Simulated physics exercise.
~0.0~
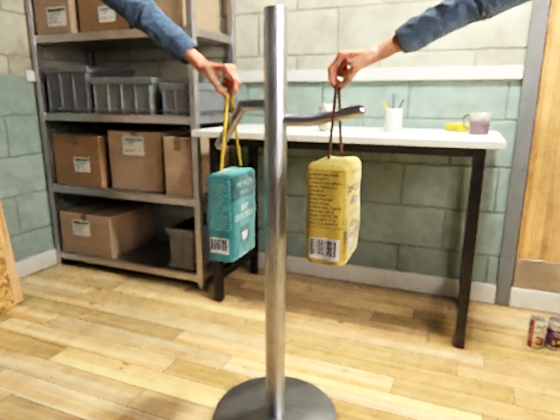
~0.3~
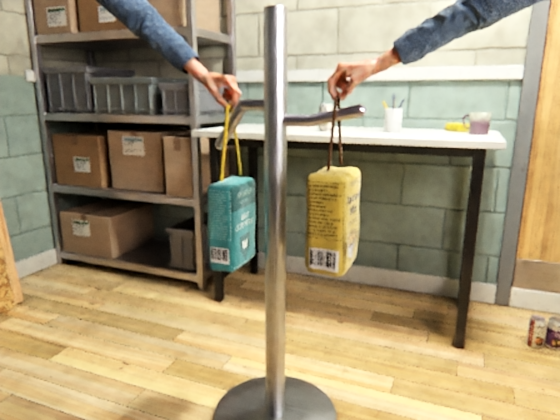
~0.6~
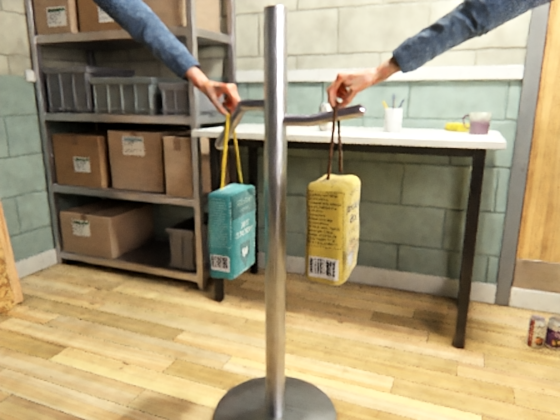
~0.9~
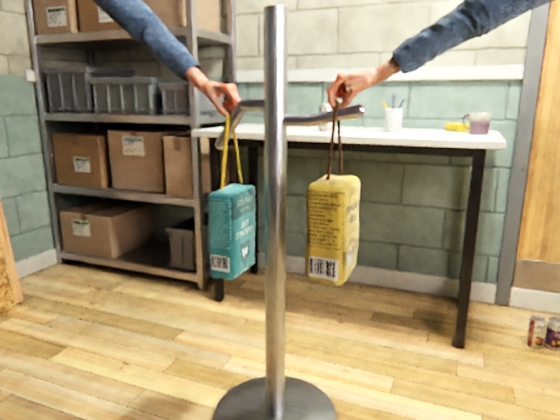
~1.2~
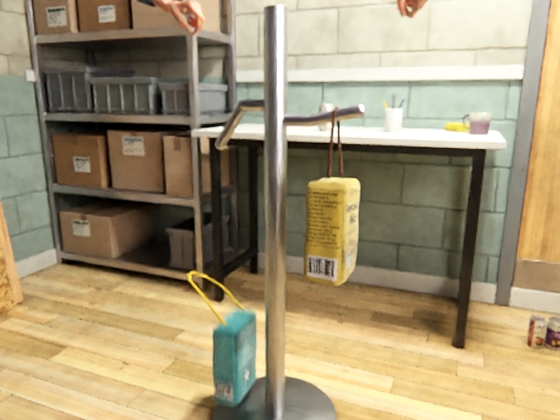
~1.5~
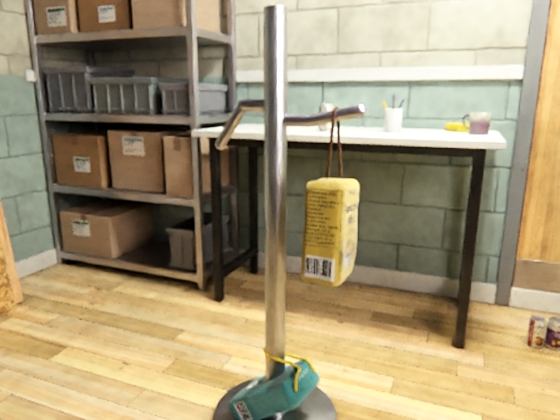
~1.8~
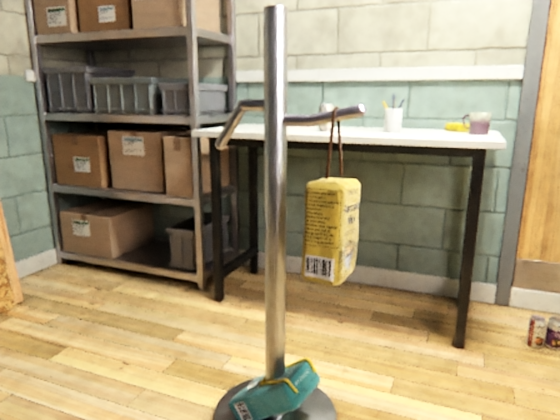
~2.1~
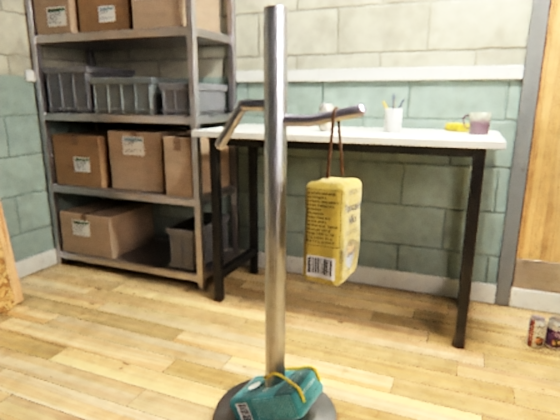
We see two hands lower a turquoise sack and a yellow sack by their loops onto a metal post with two pegs, then let go. The turquoise sack drops from the left and tips over on the post's base, while the yellow sack stays hanging on the right peg.
